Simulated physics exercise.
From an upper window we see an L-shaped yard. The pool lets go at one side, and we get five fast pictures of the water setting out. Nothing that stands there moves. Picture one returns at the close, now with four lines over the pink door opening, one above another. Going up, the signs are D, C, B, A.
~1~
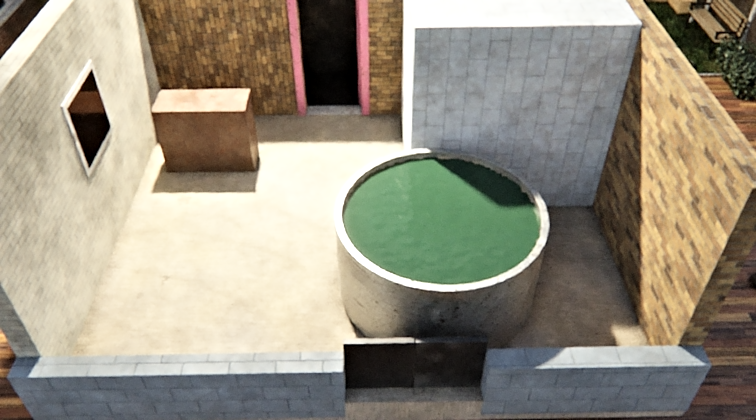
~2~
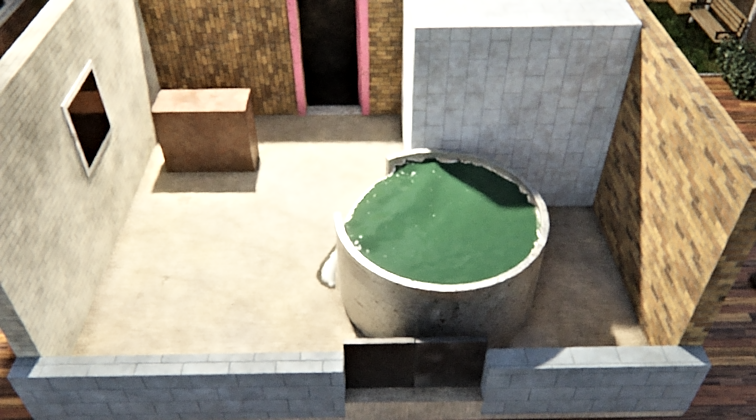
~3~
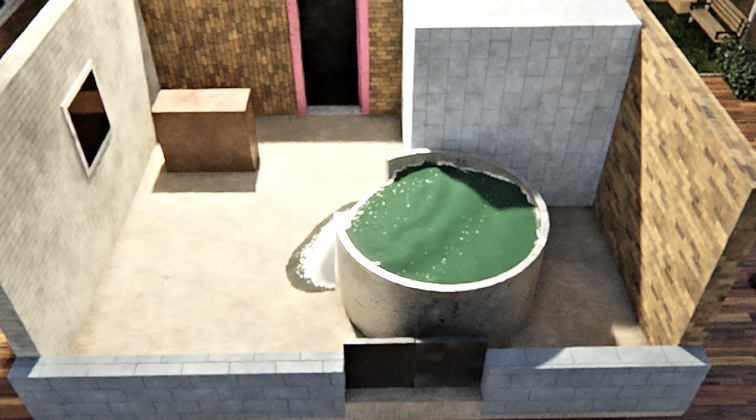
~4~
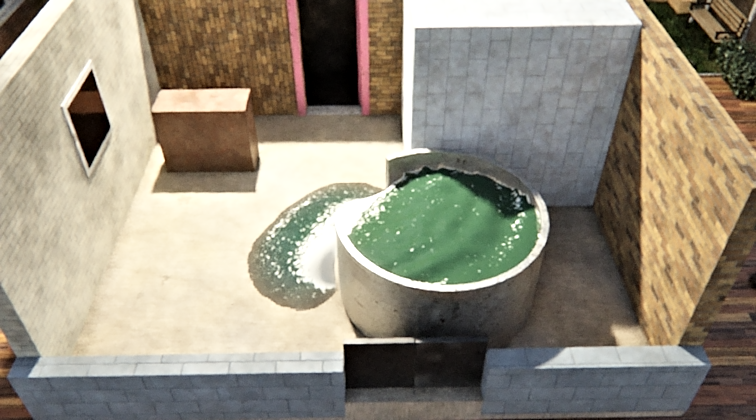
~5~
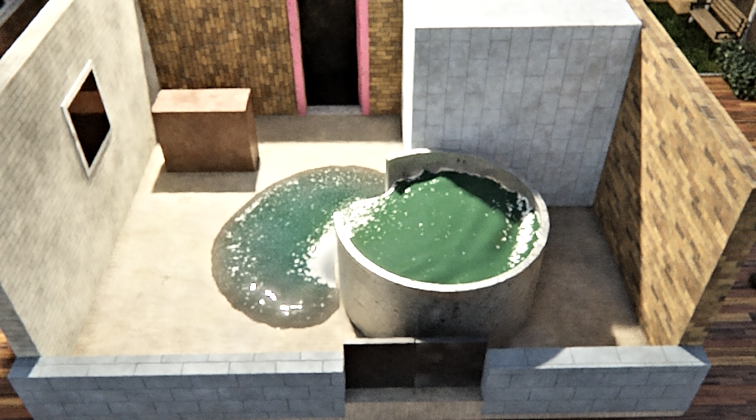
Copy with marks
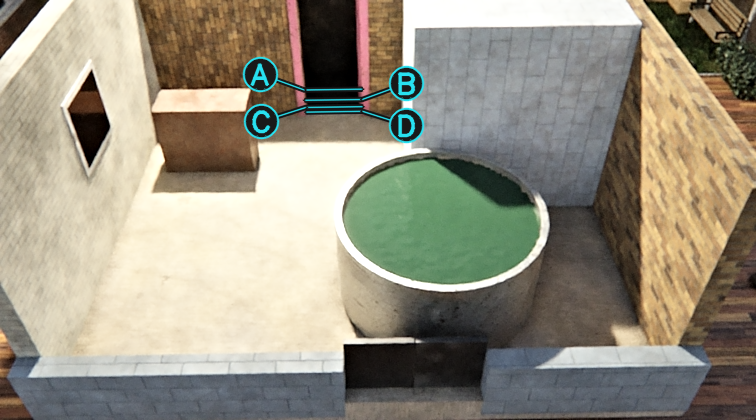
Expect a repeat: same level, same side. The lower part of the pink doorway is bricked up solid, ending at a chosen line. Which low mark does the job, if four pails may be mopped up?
I would pick height B.
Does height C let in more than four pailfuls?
Yes, that goes wrong.
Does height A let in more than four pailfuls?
No, not at all.
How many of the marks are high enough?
Two.
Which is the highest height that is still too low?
C it is.
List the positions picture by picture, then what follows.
Water in the pool at rest, its middle at (440, 216); foot of the pink doorway at (334, 115); shut gate at (415, 347), in the first frame.
Front seen at (324, 272), 2 % of the ground wet, in the second frame.
Front seen at (313, 276), 5 % of the ground wet, in the third frame.
Front seen at (311, 198), 12 % of the ground wet, in the fourth frame.
Front seen at (222, 238), 21 % of the ground wet, in the fifth frame.
On the marked copy, A at (333, 89); B at (333, 99); C at (334, 107); D at (334, 111); from the bottom up D, C, B, A.
Choosing A, nothing gets over.
Choosing B, a splash gets over, under a bucket.
Choosing C, about 14 bucketfuls get in.
Choosing D, dozens of bucketfuls pour in.
